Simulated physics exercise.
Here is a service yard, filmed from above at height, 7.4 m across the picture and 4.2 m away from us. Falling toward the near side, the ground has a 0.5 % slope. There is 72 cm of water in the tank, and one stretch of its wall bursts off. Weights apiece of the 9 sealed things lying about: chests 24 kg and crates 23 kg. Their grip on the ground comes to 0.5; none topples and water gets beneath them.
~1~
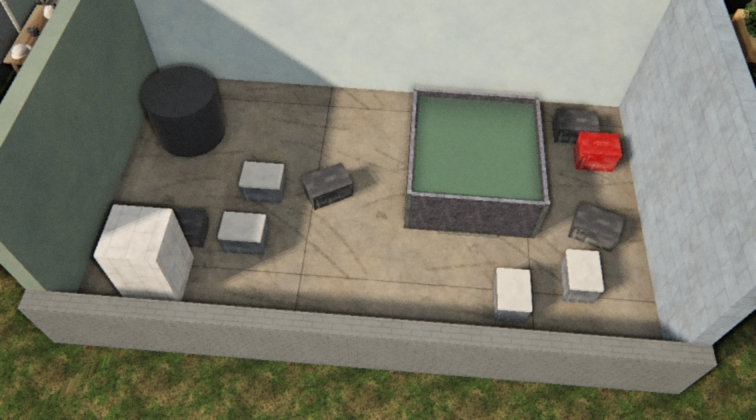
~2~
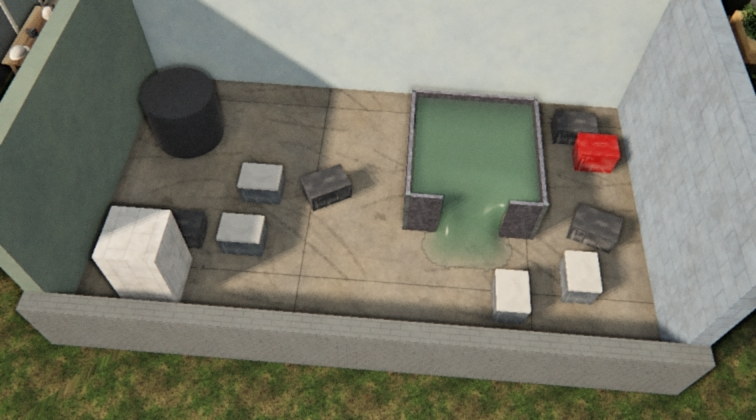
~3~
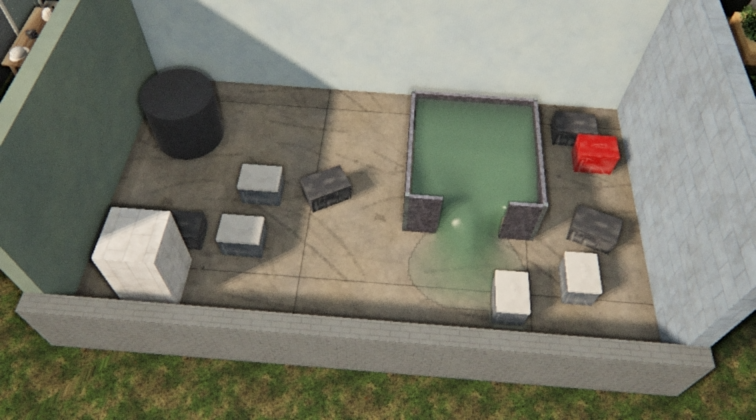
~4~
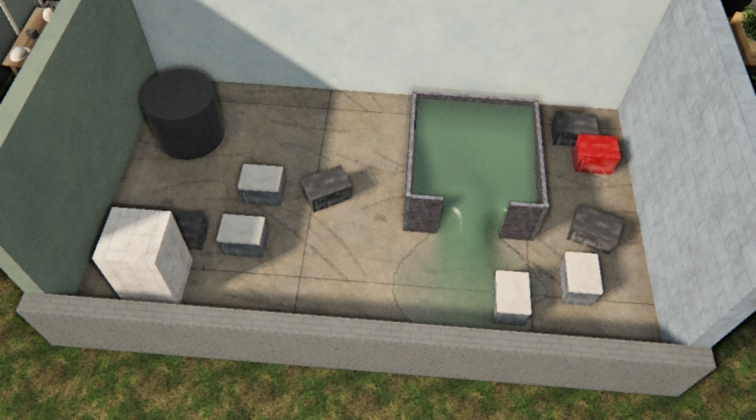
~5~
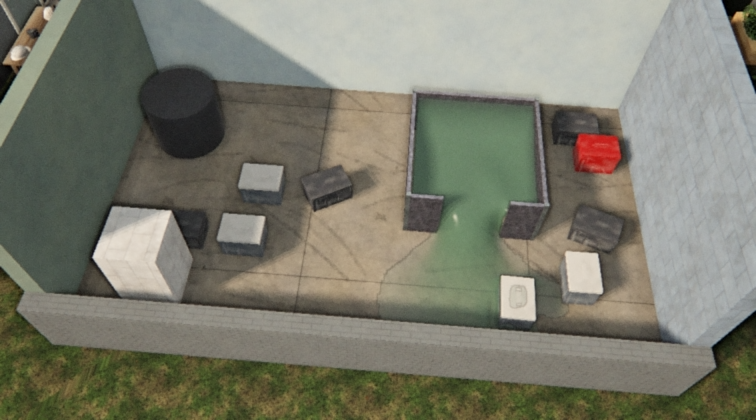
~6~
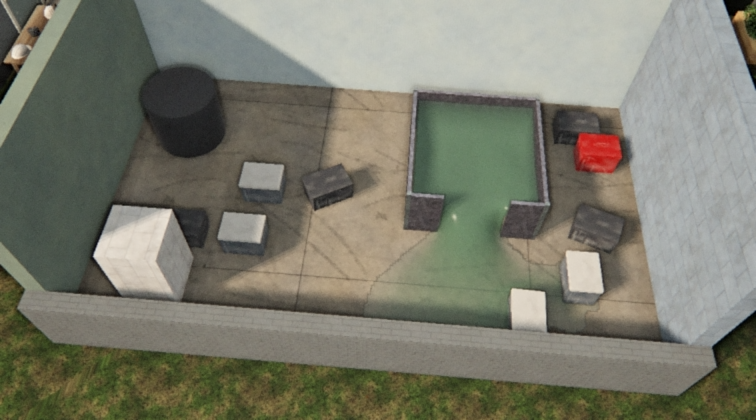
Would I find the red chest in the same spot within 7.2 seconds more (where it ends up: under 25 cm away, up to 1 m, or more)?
Observation: Red chest moves only moderately.
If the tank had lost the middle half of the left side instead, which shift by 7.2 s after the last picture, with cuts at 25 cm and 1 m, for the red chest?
So, for the red chest: It holds steady.
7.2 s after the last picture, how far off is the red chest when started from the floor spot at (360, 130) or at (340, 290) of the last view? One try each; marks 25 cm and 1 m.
Results, in order: Essentially stationary, then displaced moderately.
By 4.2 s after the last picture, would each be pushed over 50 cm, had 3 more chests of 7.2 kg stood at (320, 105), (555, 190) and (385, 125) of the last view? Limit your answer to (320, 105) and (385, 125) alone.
Well, the first is lower and the second lower.
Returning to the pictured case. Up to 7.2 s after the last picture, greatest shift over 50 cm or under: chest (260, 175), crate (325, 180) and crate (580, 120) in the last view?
The first never reached the threshold, the second never reached the threshold, and the third topped the threshold.
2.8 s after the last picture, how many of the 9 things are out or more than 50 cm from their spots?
I make it 3 by then.
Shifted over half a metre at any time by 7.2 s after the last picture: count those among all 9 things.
6.
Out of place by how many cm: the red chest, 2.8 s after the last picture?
It has shifted about 10 cm.
Then, 0.9 s after the last picture the red chest is near (601, 145), 0.0 m from its start, aground; 0 afloat.
Then, 2.8 s after the last picture the red chest is near (599, 140), 0.1 m from its start, aground; 0 afloat.
Then, 4.8 s after the last picture the red chest is near (596, 127), 0.3 m from its start, aground; 3 afloat.
Then, 7.2 s after the last picture the red chest is near (594, 106), 0.7 m from its start, afloat; 4 afloat.
